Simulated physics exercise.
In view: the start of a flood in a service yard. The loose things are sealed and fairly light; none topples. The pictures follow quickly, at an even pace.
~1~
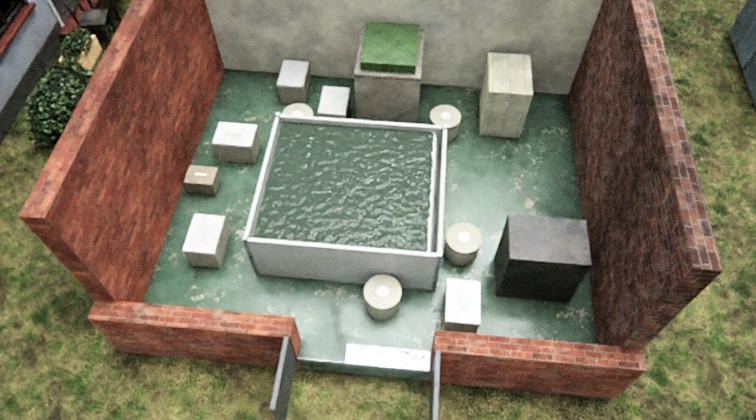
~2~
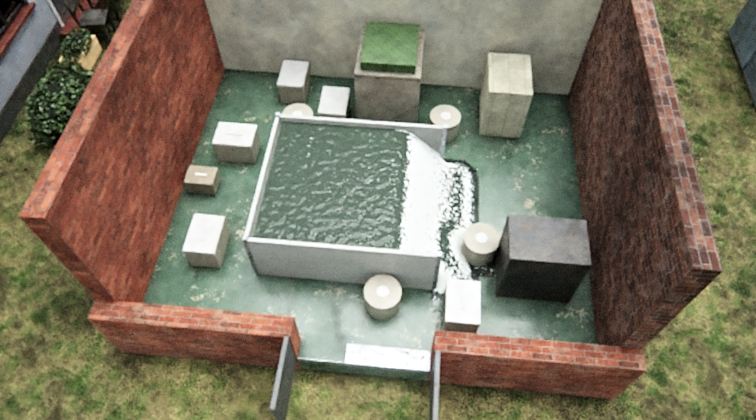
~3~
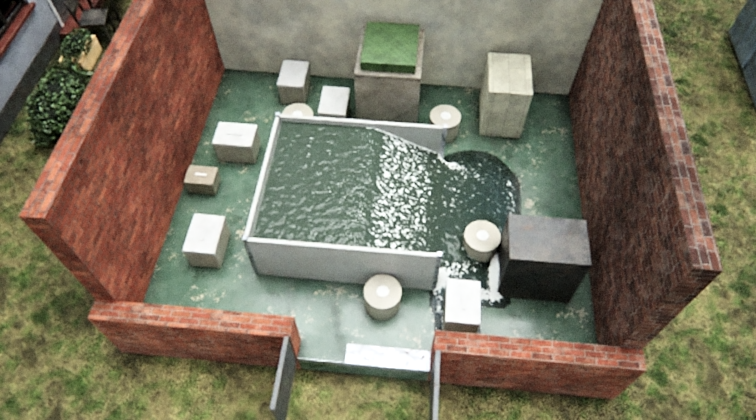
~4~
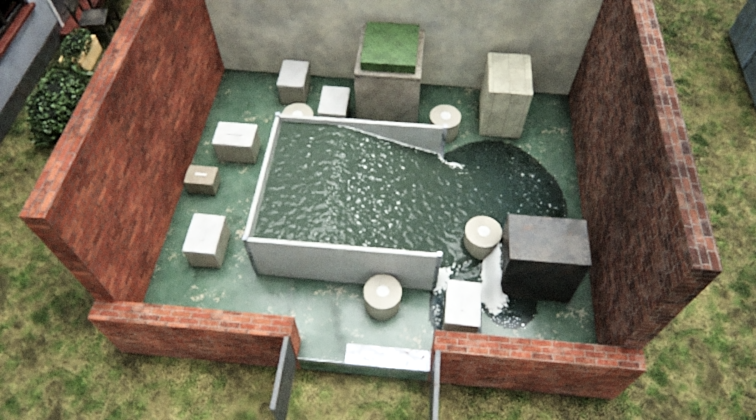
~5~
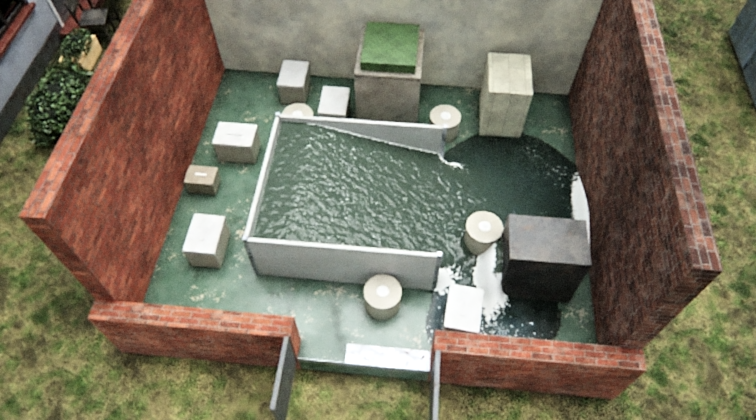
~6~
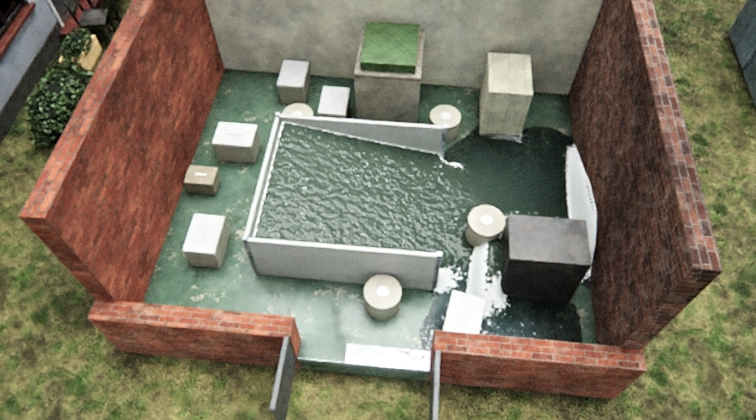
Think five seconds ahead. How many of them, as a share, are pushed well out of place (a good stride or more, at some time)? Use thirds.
It is one to two thirds.
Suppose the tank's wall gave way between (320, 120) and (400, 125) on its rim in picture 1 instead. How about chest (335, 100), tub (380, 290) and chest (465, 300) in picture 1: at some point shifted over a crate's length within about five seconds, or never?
As listed: Shifted that much, no, not that far.
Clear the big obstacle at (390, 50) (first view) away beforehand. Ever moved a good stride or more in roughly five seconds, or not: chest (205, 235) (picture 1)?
My call: No.
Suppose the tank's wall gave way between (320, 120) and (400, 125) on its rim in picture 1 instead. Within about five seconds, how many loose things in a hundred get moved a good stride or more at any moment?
About 70 per cent.
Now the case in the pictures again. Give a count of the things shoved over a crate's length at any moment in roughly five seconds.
That makes 4.
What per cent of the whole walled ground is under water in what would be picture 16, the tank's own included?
Close to 55 %.
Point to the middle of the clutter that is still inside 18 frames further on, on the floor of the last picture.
Near (302, 176).
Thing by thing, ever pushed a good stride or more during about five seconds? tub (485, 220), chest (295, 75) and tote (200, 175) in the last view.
In that order: Yes, short of that, never so far.
A moment on, 1 of 10 are well off their spots; 1 afloat.
Next, 3 of 10 are well off their spots; 2 afloat.
Later, 3 of 10 are well off their spots; 2 afloat.
In the end, 4 of 10 are well off their spots, and 4 have been at some point; 5 afloat.
